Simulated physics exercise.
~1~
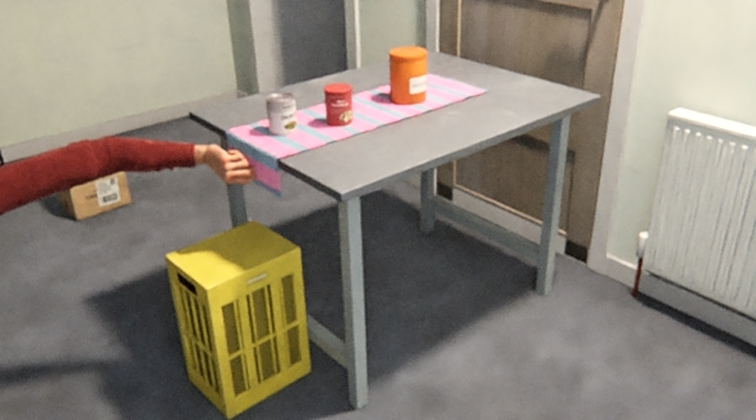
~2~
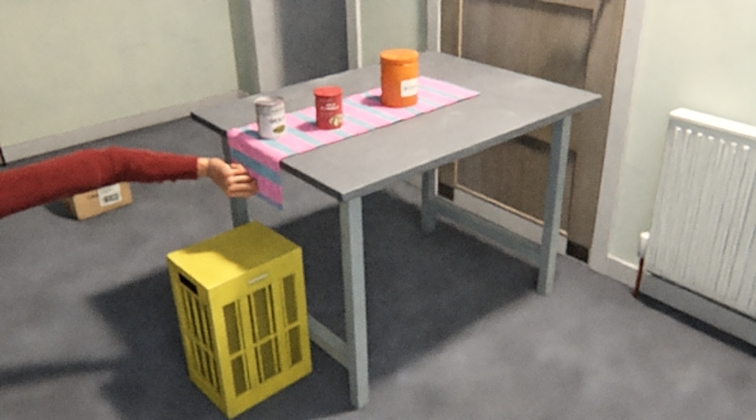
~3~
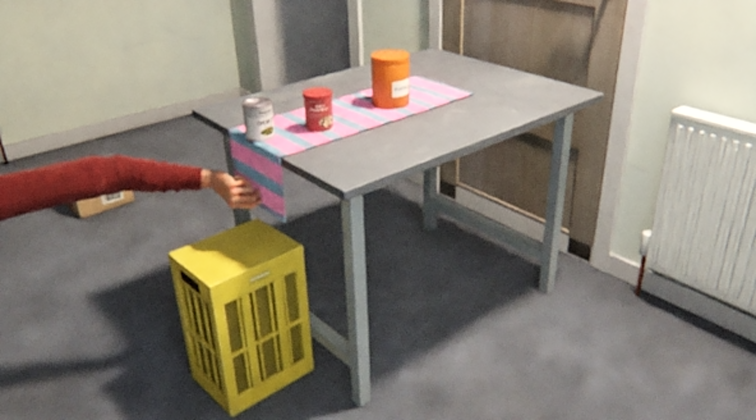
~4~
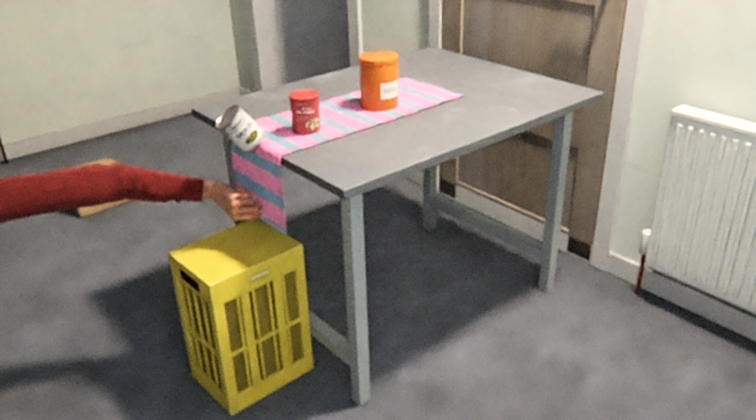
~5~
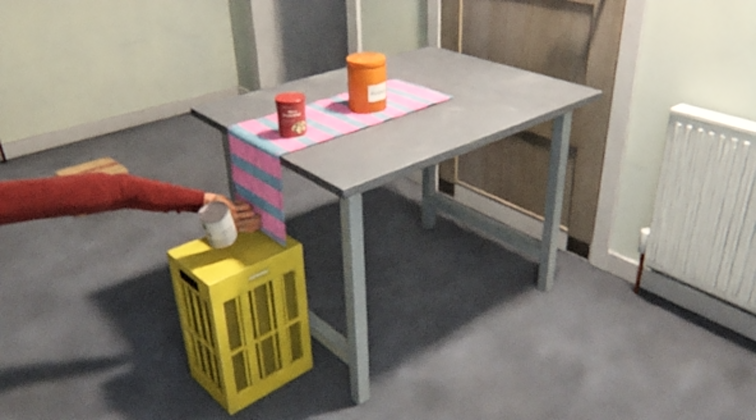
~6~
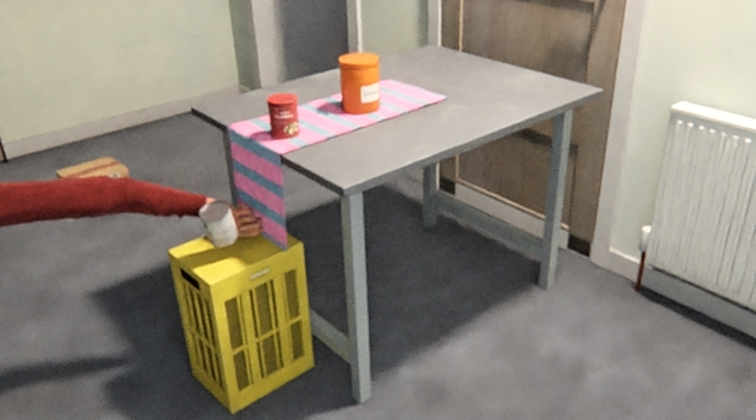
At a grey table, a hand pulls the pink cloth down, tipping the white tin off.
